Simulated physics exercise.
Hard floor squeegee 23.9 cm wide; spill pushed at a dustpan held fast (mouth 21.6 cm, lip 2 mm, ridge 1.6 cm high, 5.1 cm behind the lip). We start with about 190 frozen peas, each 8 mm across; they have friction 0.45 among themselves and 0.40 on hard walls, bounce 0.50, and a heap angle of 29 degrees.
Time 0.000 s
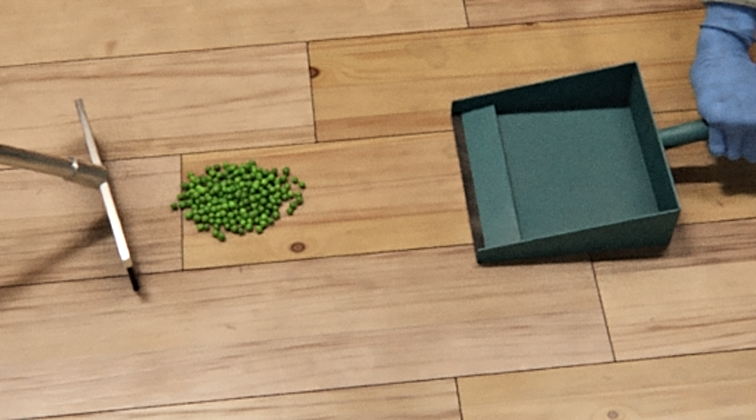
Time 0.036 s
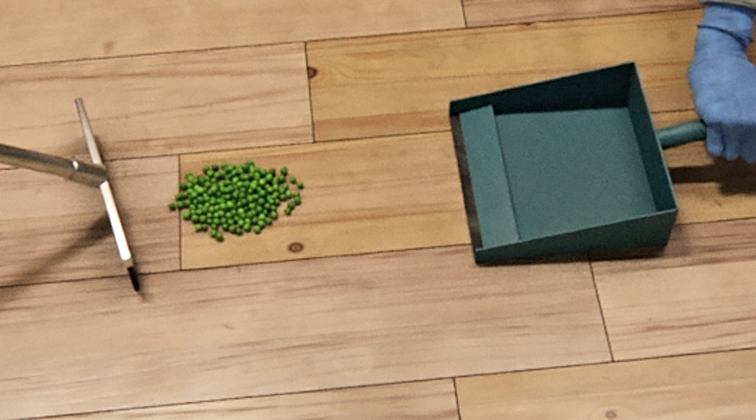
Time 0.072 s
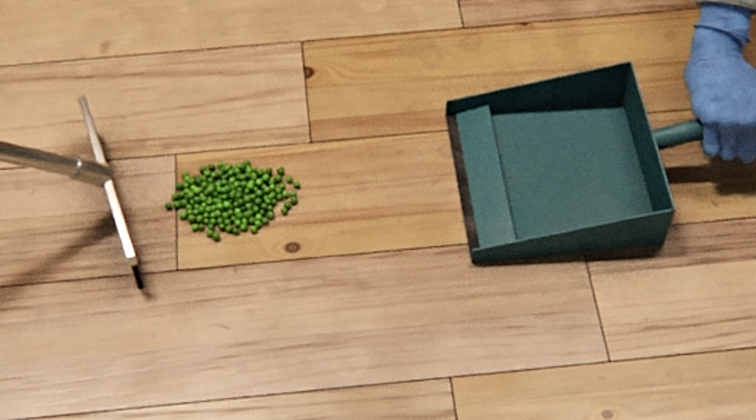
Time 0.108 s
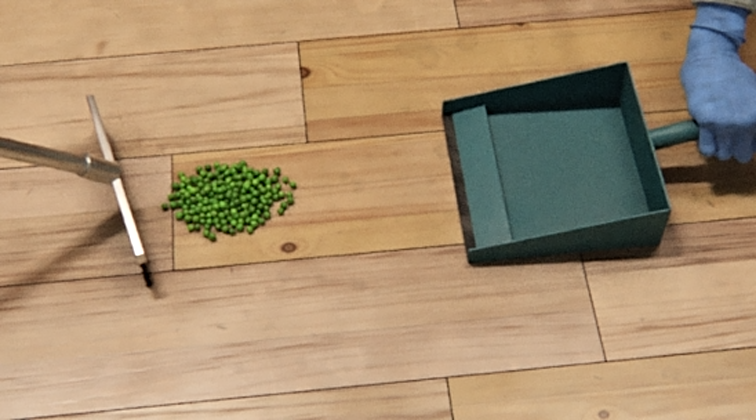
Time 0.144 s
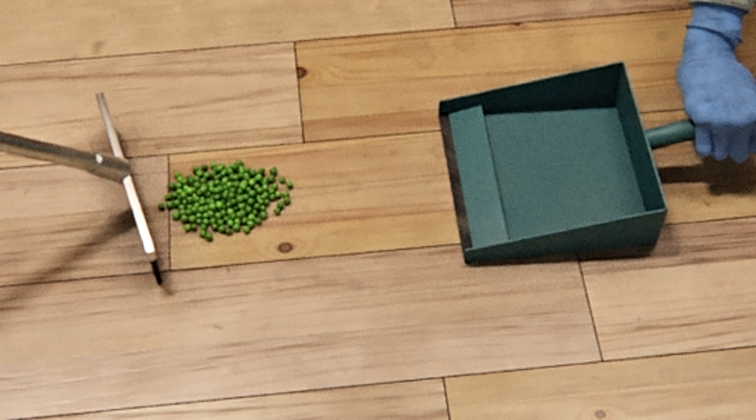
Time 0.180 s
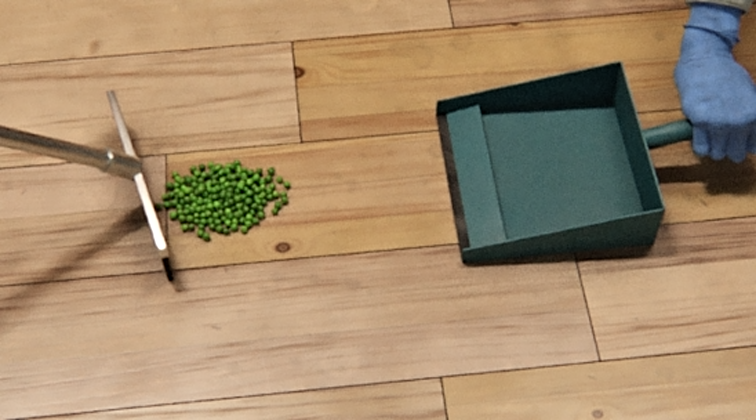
Green peas lying in a loose heap on a wooden floor as a squeegee slides right toward them, gloved hand gripping a dustpan.
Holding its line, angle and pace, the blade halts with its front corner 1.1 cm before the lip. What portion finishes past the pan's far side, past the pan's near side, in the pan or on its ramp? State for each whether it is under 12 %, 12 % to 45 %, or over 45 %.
Far side: 12 % to 45 %; near side: Under 12 %; pan: 12 % to 45 %.
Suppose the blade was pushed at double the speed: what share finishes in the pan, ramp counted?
Then near 35 in a hundred.
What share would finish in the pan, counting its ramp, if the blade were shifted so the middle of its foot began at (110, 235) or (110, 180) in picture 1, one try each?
About 5 and 15 per cent.
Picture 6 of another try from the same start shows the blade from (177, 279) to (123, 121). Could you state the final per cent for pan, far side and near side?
Pan 5, far 5, near 10.
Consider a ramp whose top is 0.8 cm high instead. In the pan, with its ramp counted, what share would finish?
Estimate with the new ramp: Some 20 in a hundred.
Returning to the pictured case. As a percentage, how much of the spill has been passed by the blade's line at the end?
Estimate: About 5 %.
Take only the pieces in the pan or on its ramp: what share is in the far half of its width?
Estimate: Close to 70 %.
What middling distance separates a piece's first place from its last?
It works out to roughly 26 cm.
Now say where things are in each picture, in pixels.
Blade from (127, 262) to (80, 108), moved 0.0 cm, 0 of the pieces shifted so far; middle of the pieces at (239, 193); pan at (572, 175), in the first frame.
Blade from (128, 261) to (81, 107), moved 0.3 cm, 0 of the pieces shifted so far; middle of the pieces at (237, 193), in the second frame.
Blade from (132, 260) to (84, 106), moved 1.1 cm, 0 of the pieces shifted so far; middle of the pieces at (234, 193), in the third frame.
Blade from (141, 258) to (92, 104), moved 2.5 cm, 0 of the pieces shifted so far; middle of the pieces at (230, 193), in the fourth frame.
Blade from (152, 255) to (101, 102), moved 4.0 cm, 0 of the pieces shifted so far; middle of the pieces at (226, 193), in the fifth frame.
Blade from (163, 252) to (112, 99), moved 5.6 cm, 0 of the pieces shifted so far; middle of the pieces at (224, 193); pan at (557, 175). The blade's pace is about 0.43 m/s, heading 7 degrees away from the viewer's side, in the sixth frame.
After 0.53 s, middle of the blade 21 cm from the lip; 0 % over the lip, far side 5 %, near side 0 %.
After 0.77 s, middle of the blade 10 cm from the lip; 0 % over the lip, far side 15 %, near side 0 %.
After 1.12 s, middle of the blade 4 cm from the lip; 15 % over the lip, far side 25 %, near side 5 %.
By 1.6 s all is still; far side 25 %, near side 5 %, pan 15 %, in front of the lip or behind the blade 55 %.
